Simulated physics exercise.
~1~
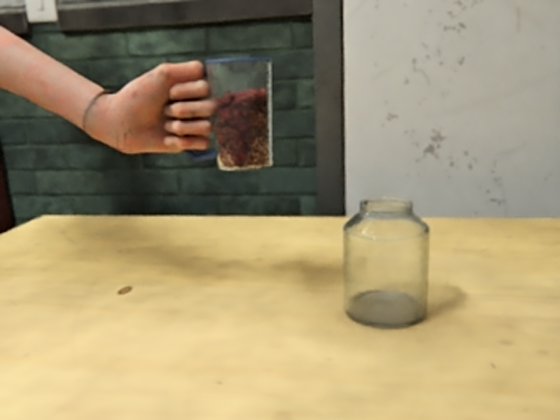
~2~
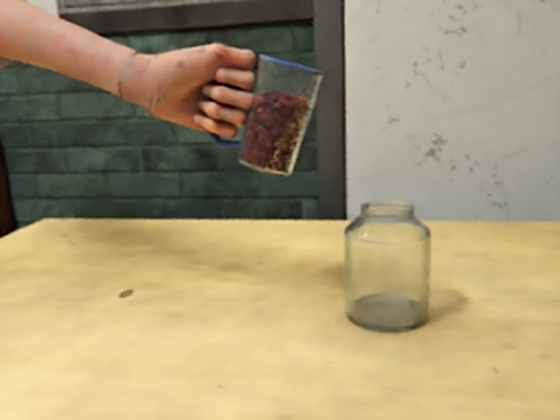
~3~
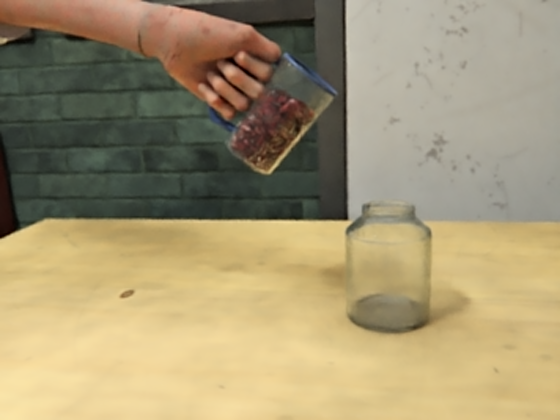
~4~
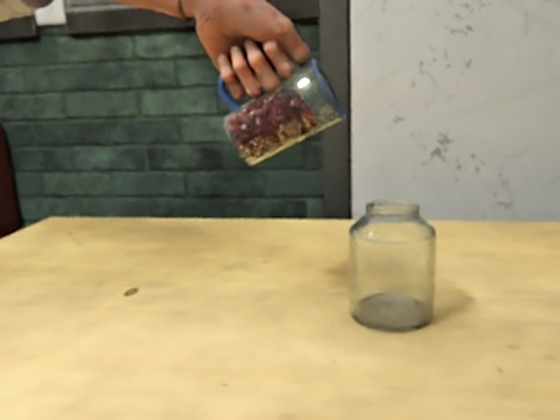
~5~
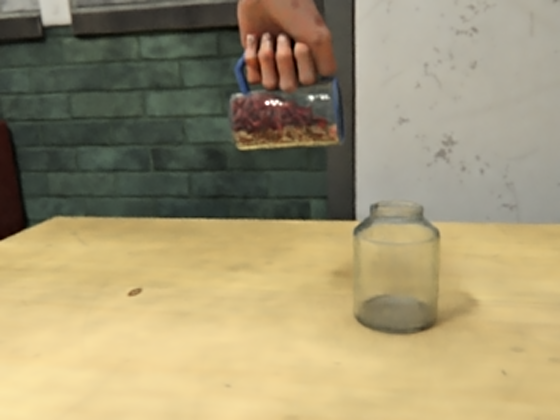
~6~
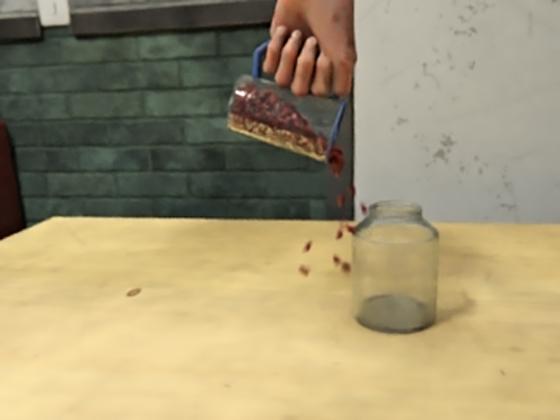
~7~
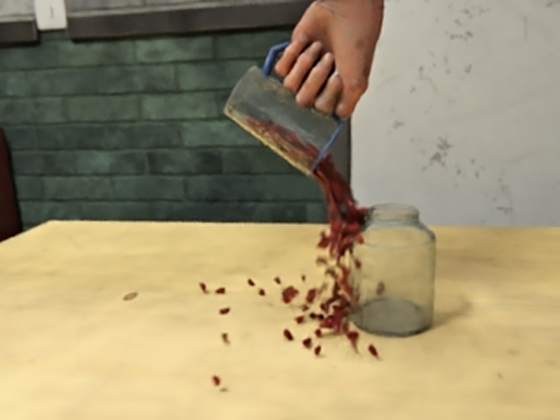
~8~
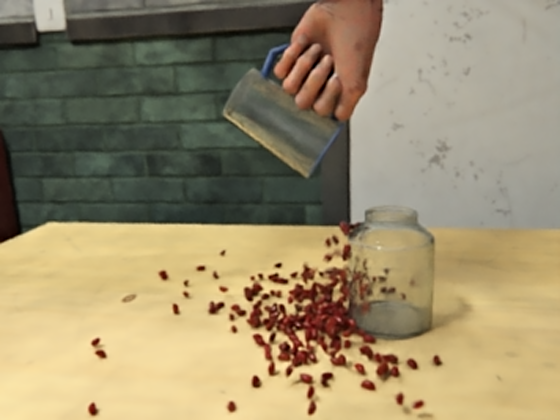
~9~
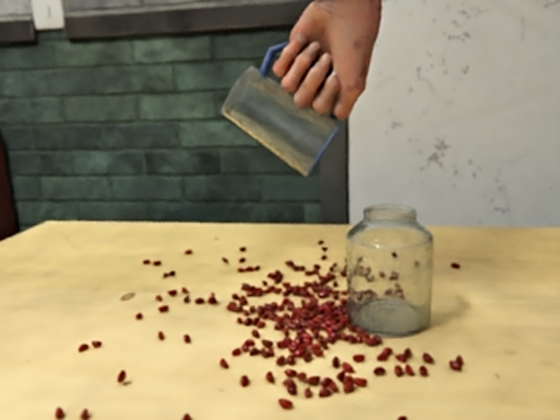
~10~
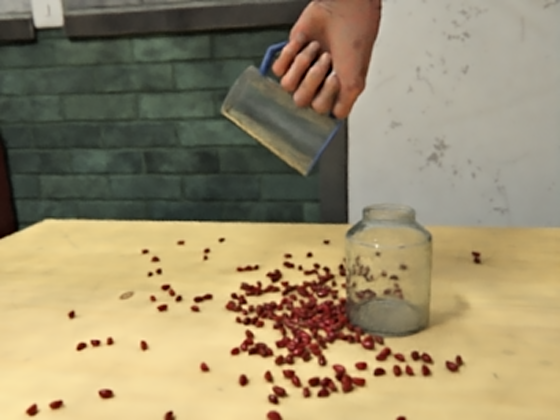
Hand tipping a clear handled cup of red beans beside a glass jar, spilling them all across the table, jar left empty.
